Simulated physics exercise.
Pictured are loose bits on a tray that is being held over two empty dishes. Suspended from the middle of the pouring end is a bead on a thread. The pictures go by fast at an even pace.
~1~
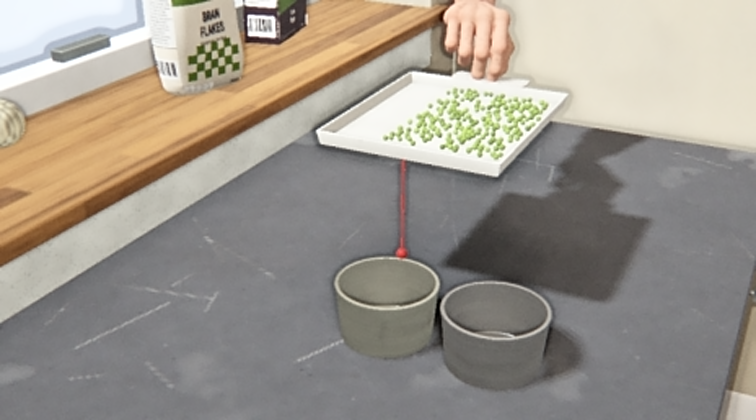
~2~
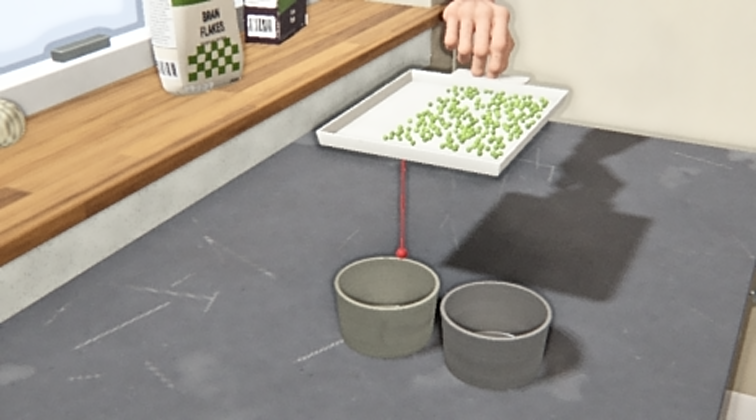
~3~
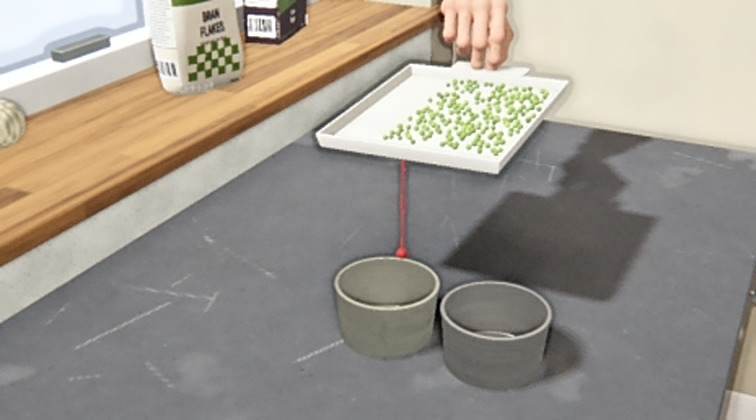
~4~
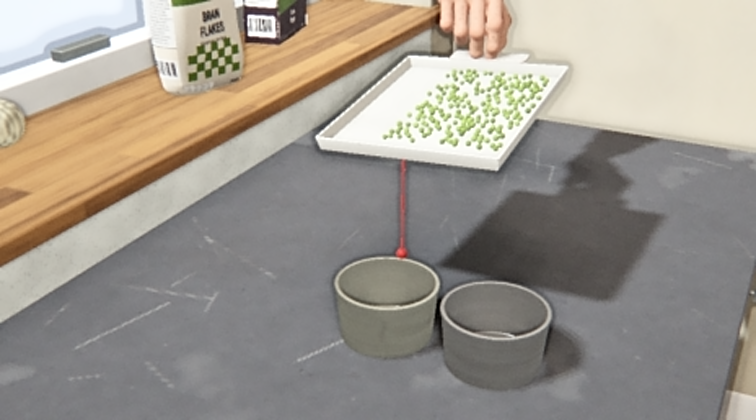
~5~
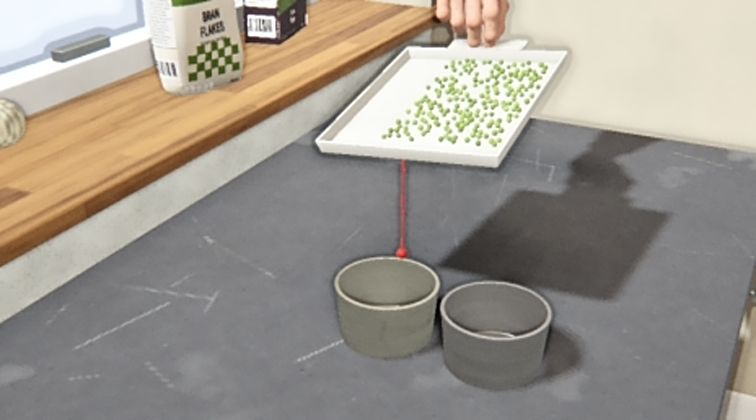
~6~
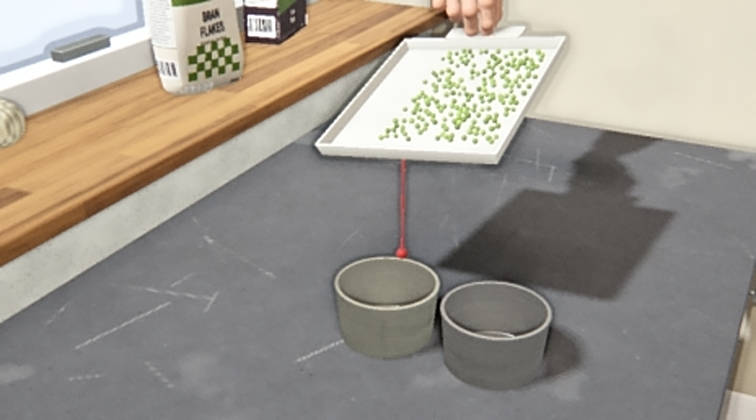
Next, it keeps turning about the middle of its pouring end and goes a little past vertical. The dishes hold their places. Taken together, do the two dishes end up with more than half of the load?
No.
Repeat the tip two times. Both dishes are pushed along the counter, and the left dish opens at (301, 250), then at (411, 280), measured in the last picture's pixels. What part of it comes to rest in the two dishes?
Trial 1 about 70 %, trial 2 about 0 %.
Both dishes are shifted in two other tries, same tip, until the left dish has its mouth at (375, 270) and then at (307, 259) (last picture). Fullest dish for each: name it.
The first time it is the dish to the left, and the second time it is the dish to the left.
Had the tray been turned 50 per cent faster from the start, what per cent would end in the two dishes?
Close to 0 in a hundred.
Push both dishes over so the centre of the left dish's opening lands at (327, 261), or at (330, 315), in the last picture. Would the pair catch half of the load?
Result, first place: Exceeding half; second place: Not as much as half.
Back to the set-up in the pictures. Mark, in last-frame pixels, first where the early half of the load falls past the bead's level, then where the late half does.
Around (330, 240) and then (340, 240).
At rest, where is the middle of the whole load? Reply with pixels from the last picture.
Close to (317, 304), more or less.
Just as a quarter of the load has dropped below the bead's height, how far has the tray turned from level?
Angle reached: About 80°.
Soon after the last picture, tray tipped steeply; most on the tray; a small part outside both; a small part in the air.
A little later, tray tipped past a quarter turn; about half on the tray; a stray few in the left dish; about a third outside both; a small part in the air.
Later still, tray tipped past a quarter turn; a small part in the left dish; most outside both.
At rest, tray tipped past a quarter turn; none in the right dish; a small part in the left dish; most outside both.
